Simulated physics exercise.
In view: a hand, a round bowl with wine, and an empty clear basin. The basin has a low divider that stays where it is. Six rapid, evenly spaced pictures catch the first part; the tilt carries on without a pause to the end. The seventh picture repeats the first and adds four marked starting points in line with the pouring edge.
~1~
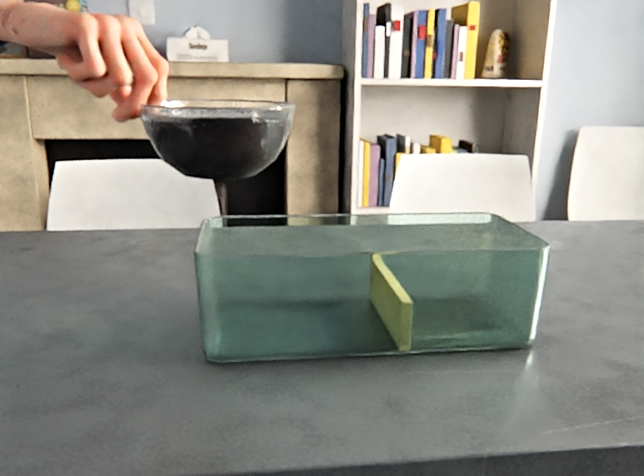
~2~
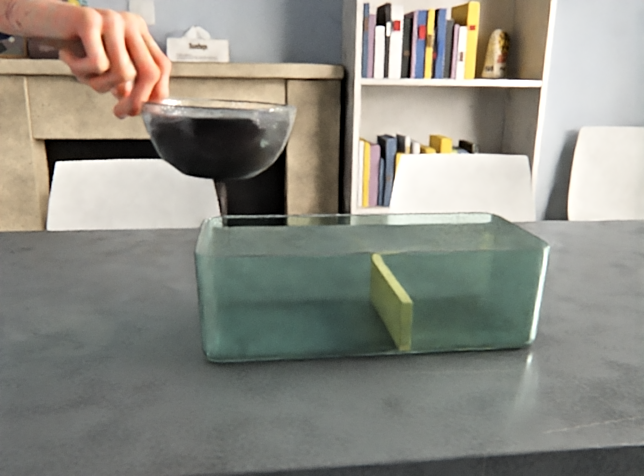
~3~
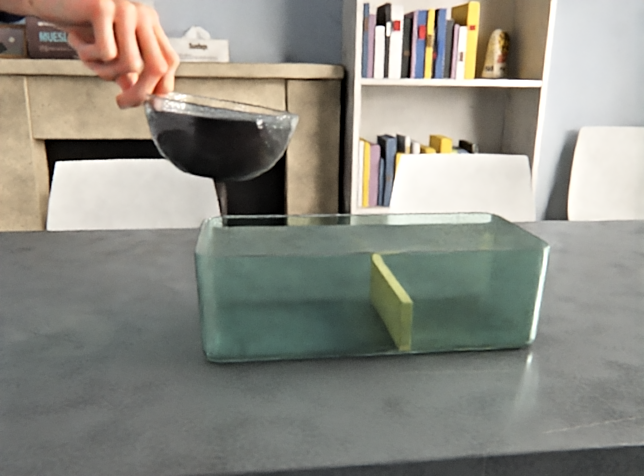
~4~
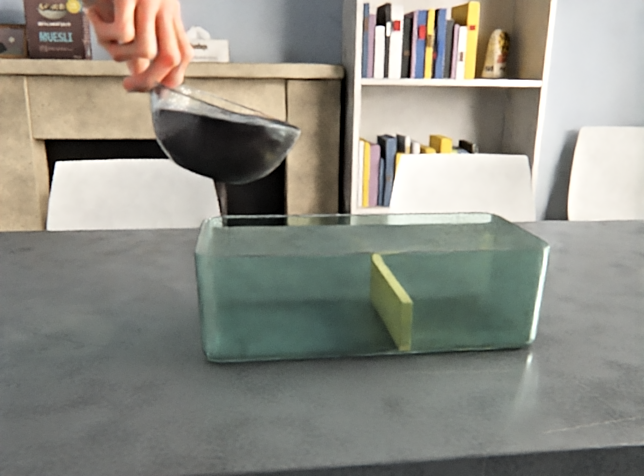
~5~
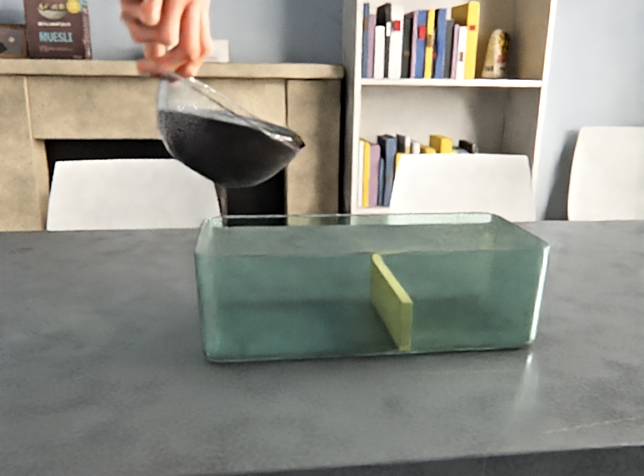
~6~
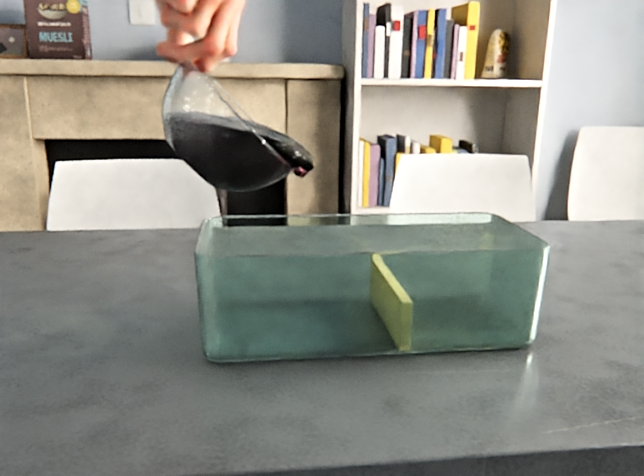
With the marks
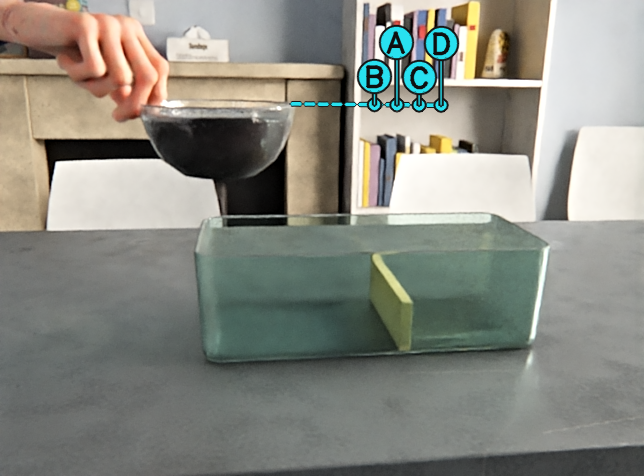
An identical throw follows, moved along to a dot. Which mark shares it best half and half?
B is best.
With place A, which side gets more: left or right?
The right side.
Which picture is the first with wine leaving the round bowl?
Picture 5.
On the marked copy, A at (396, 104); B at (374, 104); C at (419, 105); D at (441, 105).
If A is chosen, about 33 % ends left of the wall and 64 % right of it; 3 % is lost outside.
If B is chosen, about 51 % ends left of the wall and 47 % right of it.
If C is chosen, about 22 % ends left of the wall and 75 % right of it; 4 % is lost outside.
If D is chosen, about 10 % ends left of the wall and 80 % right of it; 10 % is lost outside.
